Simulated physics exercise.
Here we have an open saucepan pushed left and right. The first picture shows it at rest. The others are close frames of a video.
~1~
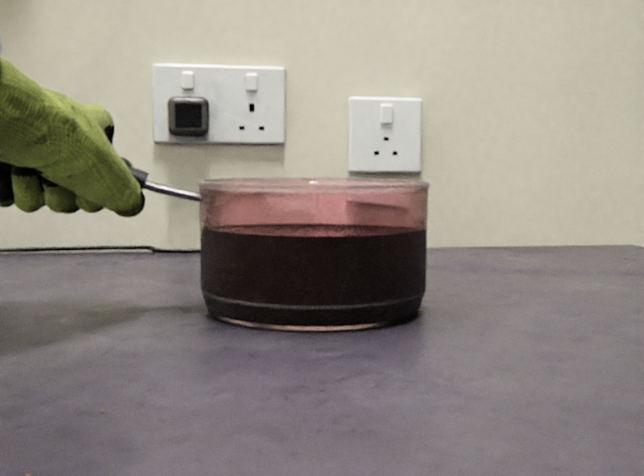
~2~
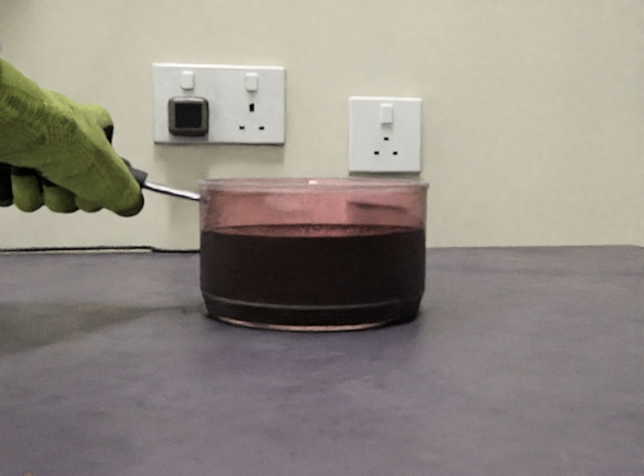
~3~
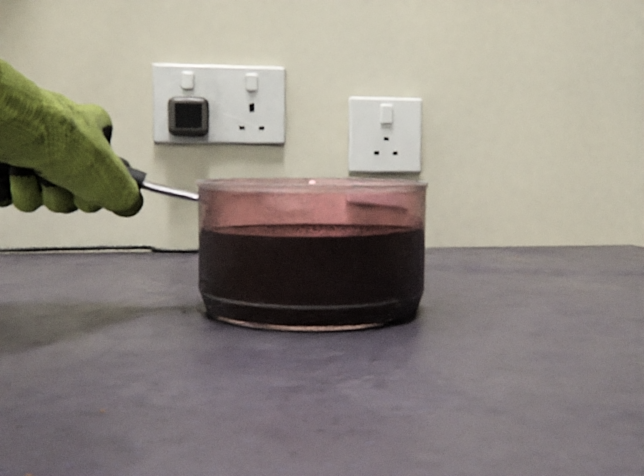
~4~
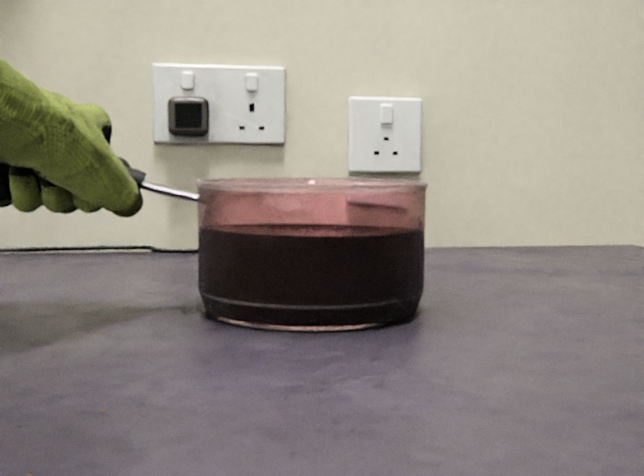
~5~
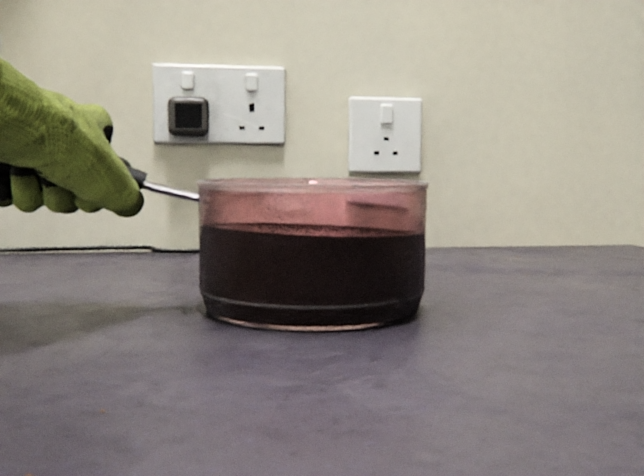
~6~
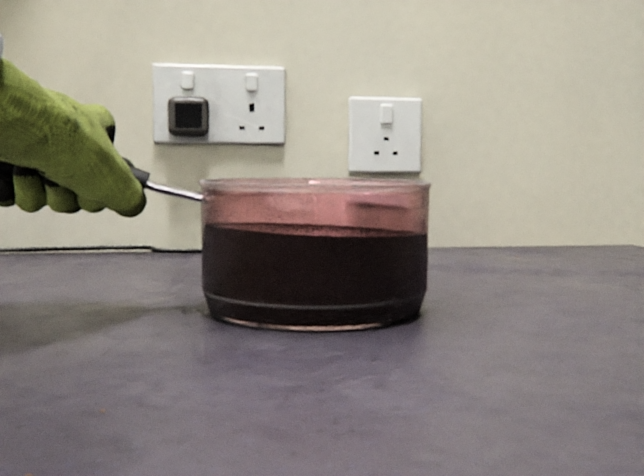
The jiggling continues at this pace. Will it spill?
It holds.
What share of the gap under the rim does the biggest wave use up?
Roughly 40 per cent.
Shortly, the highest wave so far stays far below the rim.
Then, the highest wave so far climbs under half way to the rim.
At the finish, the highest wave so far climbs under half way to the rim; nothing has left it.
